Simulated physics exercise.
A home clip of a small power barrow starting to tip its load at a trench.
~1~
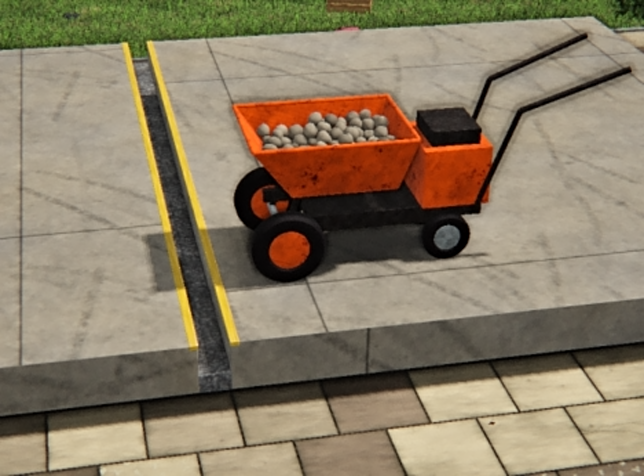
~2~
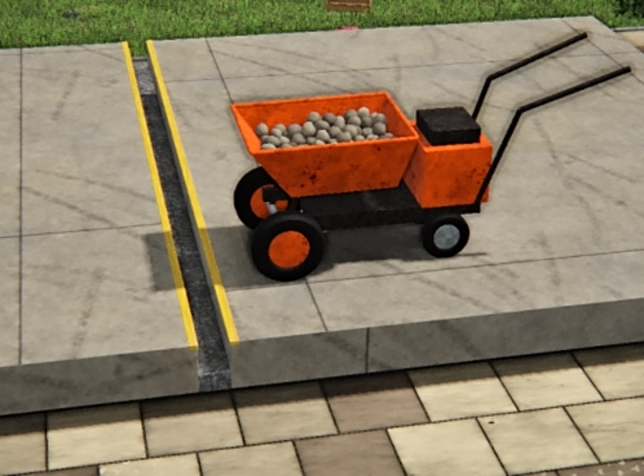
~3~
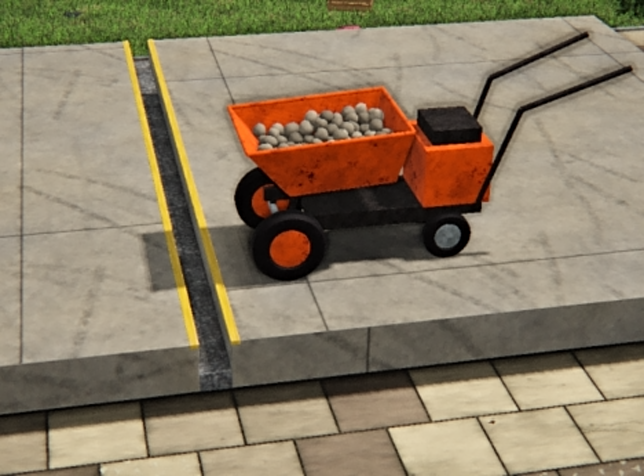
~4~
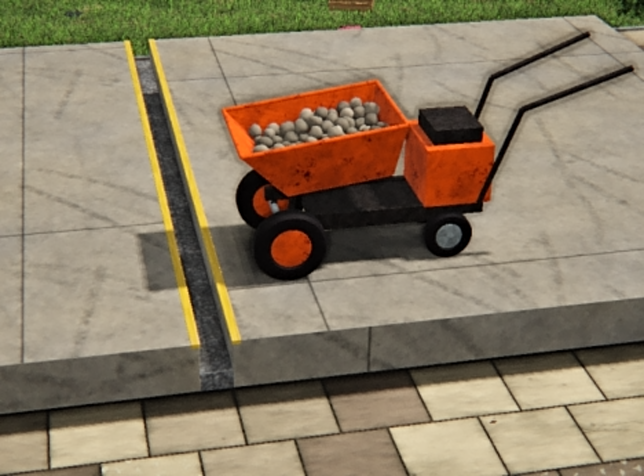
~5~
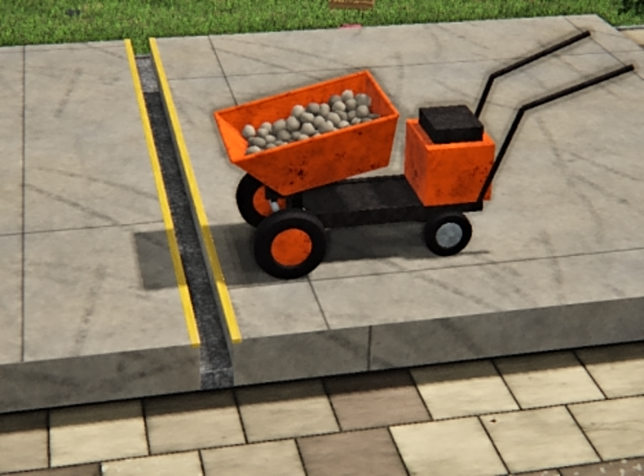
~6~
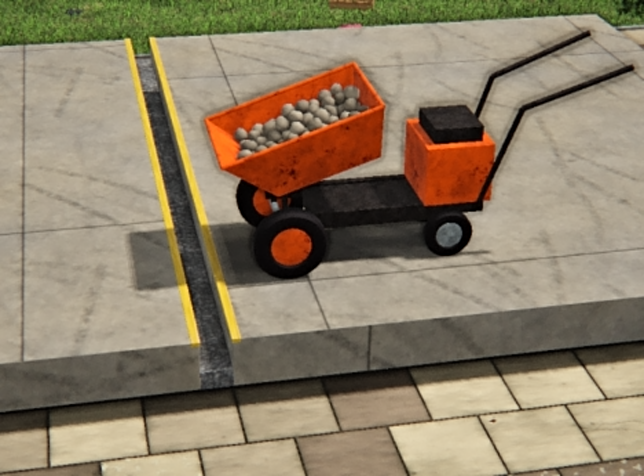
The orange skip of a small power barrow sits level on a concrete slab, loaded with rounded grey stones, beside a narrow yellow-edged trench. It begins to tilt, its left lip lowering and right end lifting off the black frame, until it slants clearly leftward, the stones still inside.
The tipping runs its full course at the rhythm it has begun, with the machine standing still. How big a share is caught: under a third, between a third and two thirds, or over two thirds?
Between the edges lies less than a third of the load.
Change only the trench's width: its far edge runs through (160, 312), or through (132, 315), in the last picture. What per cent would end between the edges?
Near 40 % and 80 %.
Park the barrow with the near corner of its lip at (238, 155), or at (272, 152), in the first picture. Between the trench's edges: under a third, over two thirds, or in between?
In turn: Under a third; under a third.
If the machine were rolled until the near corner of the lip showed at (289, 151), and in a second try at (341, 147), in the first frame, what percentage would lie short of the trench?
The first gives 0 %, the second 30 %.
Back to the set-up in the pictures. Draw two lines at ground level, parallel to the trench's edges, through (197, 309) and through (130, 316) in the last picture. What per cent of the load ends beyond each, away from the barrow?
Near 90 % and 50 %.
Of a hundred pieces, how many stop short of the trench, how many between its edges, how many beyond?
In per cent, short 0, between 0 and beyond 85.
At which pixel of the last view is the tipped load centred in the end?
Near (105, 259).
Just after the last frame, skip tipped steeply; every one in the skip.
A moment on, skip tipped right over; roughly two thirds in the skip; roughly a third beyond it; just a few falling.
Further on, skip tipped right over; roughly a quarter in the skip; the larger part beyond it.
When it is over, skip tipped right over; about a tenth in the skip; not one in or heaped over the trench; the larger part beyond it.
